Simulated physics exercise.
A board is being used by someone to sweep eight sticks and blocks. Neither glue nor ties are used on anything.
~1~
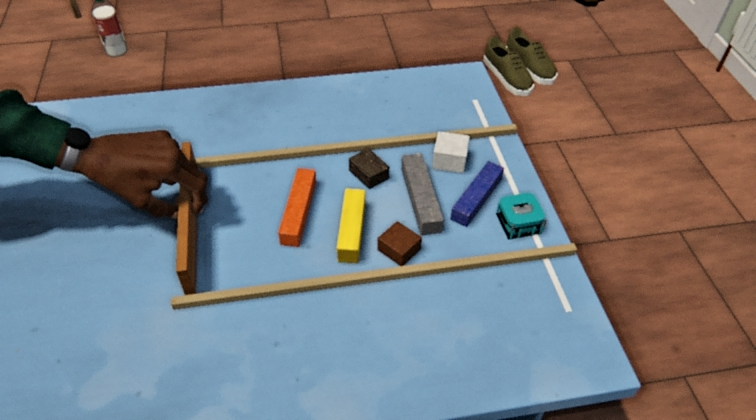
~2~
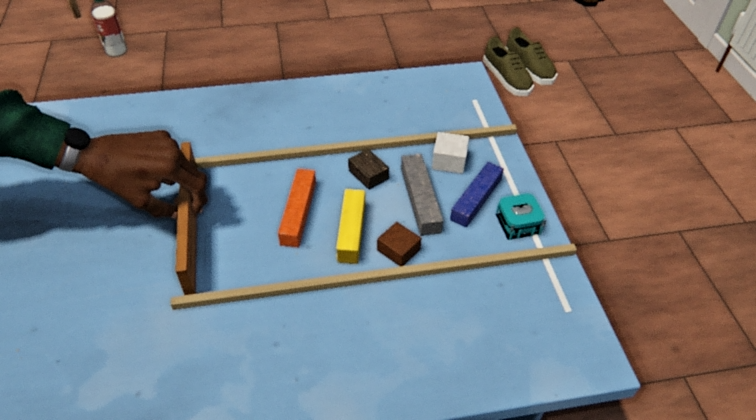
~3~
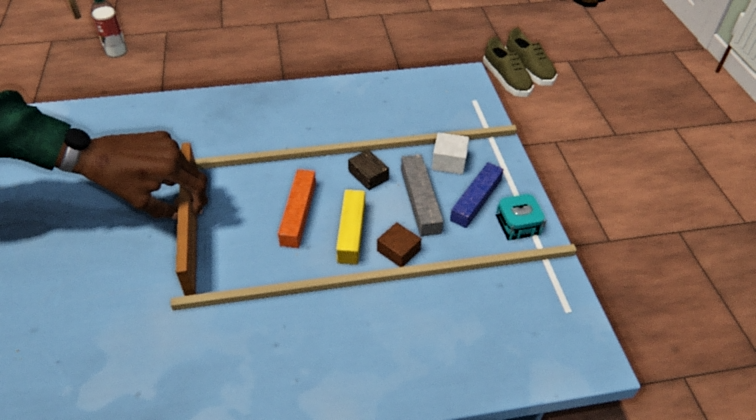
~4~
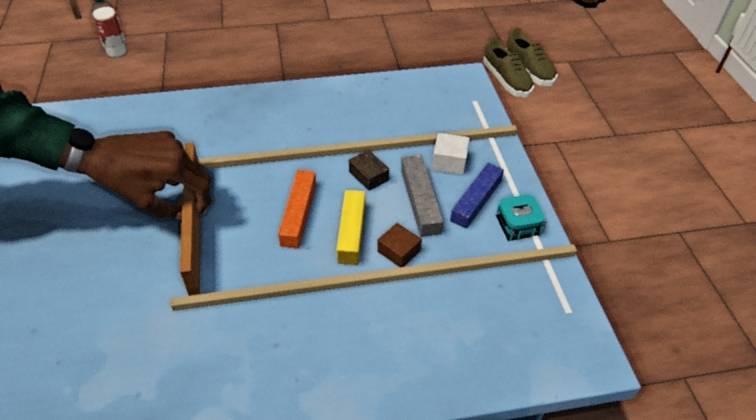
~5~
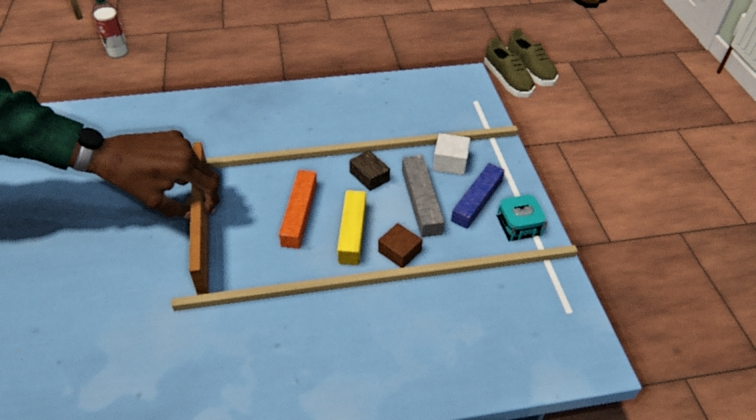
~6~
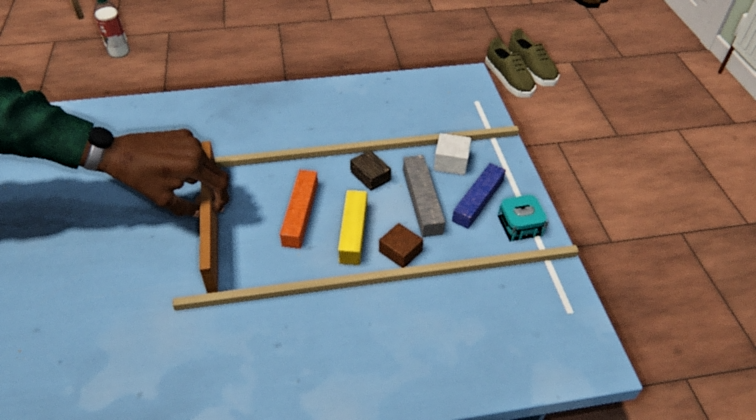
A hand slides a wooden board slightly right between two rails toward colored sticks and blocks.
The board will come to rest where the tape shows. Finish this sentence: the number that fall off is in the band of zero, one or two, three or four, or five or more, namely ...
Namely five or more.
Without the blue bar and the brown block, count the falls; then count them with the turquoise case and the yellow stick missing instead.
That gives 4 in the first case, then 4 in the second.
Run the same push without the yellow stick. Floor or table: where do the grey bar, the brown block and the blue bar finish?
Note: Grey bar is off by the end; brown block is on by the end; blue bar is off by the end.
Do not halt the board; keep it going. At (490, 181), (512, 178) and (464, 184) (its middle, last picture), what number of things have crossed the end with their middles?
First 3, next 5, last 1.
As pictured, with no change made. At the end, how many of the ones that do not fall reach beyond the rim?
As for overhanging, the count is 1.
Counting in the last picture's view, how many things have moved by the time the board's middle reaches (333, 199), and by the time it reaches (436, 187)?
One spot: 3. Other spot: 8.
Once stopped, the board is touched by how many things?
Well, it touches 1.
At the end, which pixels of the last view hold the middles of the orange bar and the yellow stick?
Positions - first (524, 181), then (558, 207).
Soon after, none off yet; turquoise case at rest near (522, 218); blue bar at rest near (479, 195); white block at rest near (452, 154).
After that, none off yet; turquoise case at rest near (522, 218); blue bar moving near (488, 193); white block displaced a little near (466, 151).
And then, none off yet; turquoise case tilting a little near (584, 225); blue bar displaced about its own width near (544, 187); white block displaced well along near (527, 141).
In the end, the number that fall off is five or more; gone, black block, brown block, grey bar, white block, blue bar and turquoise case.
